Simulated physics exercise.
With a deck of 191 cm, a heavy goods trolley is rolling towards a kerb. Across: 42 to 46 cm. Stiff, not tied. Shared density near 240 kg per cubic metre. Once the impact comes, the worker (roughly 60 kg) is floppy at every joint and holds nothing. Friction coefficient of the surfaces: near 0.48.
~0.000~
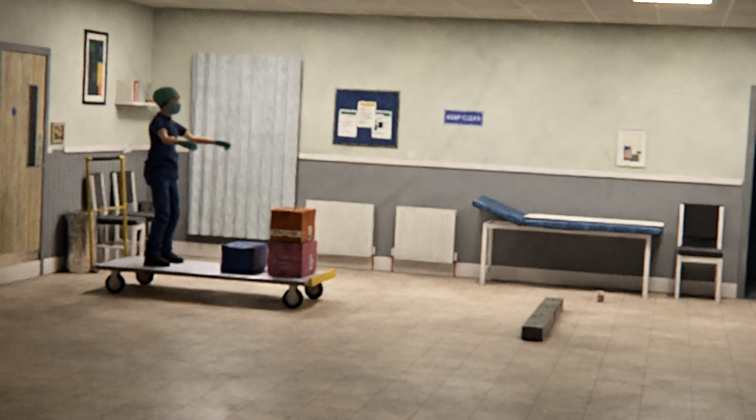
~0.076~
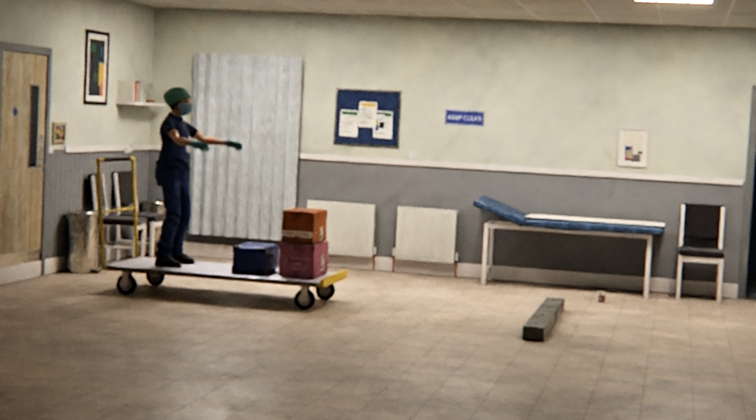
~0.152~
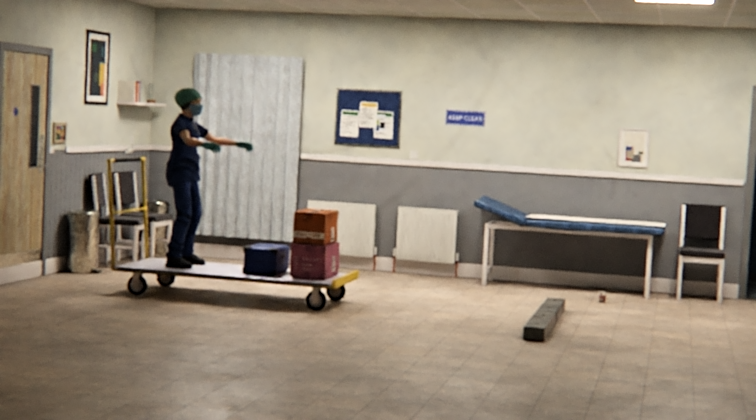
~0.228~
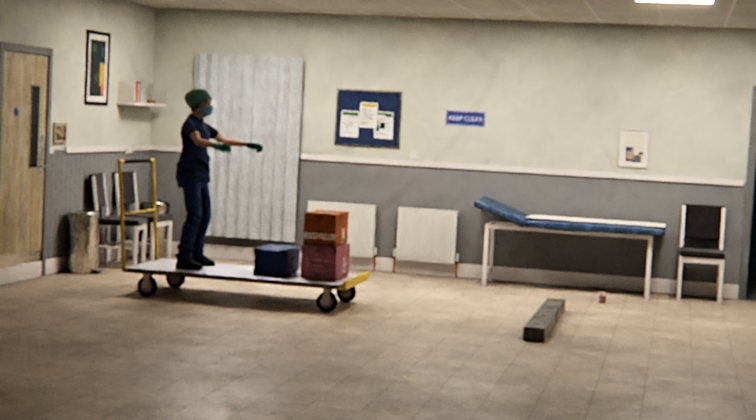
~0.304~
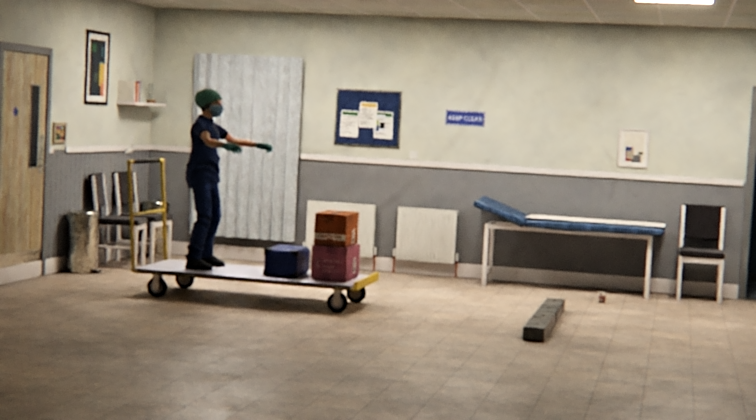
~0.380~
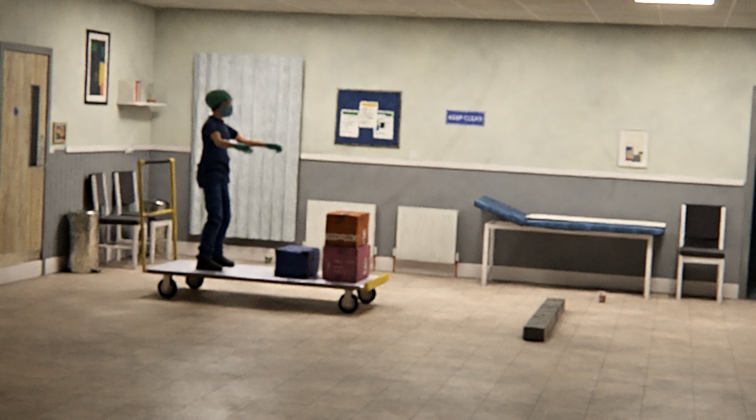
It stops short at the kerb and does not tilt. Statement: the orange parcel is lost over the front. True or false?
False.
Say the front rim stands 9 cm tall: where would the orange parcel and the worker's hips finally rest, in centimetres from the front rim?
The orange item would stop 10 cm behind the front rim, and the hips 120 cm behind it.
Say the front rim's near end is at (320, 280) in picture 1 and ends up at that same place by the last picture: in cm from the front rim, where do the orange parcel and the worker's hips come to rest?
Rest points: Orange at 20 cm behind, hips at 130 cm behind.
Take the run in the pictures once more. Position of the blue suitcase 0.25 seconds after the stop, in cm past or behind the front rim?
Around 55 cm short of the front rim.
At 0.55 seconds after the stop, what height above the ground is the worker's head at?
At that moment it's around 60 cm off the ground.
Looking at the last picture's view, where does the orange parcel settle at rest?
Around (537, 242).
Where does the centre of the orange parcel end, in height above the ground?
Height: Roughly 65 centimetres.
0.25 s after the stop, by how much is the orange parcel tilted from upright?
Around 0° from upright.
Impact comes at 1.55 s.
After 2.10 s the orange parcel is 11 cm behind the rim, tilted 0°, near (537, 242) in the last picture's view.
After 2.55 s the orange parcel is 11 cm behind the rim, tilted 0°, near (537, 242) in the last picture's view.
Final state at 3.2 s, nothing is past the rim; behind it, blue suitcase, orange parcel, pink parcel and the worker's hips.
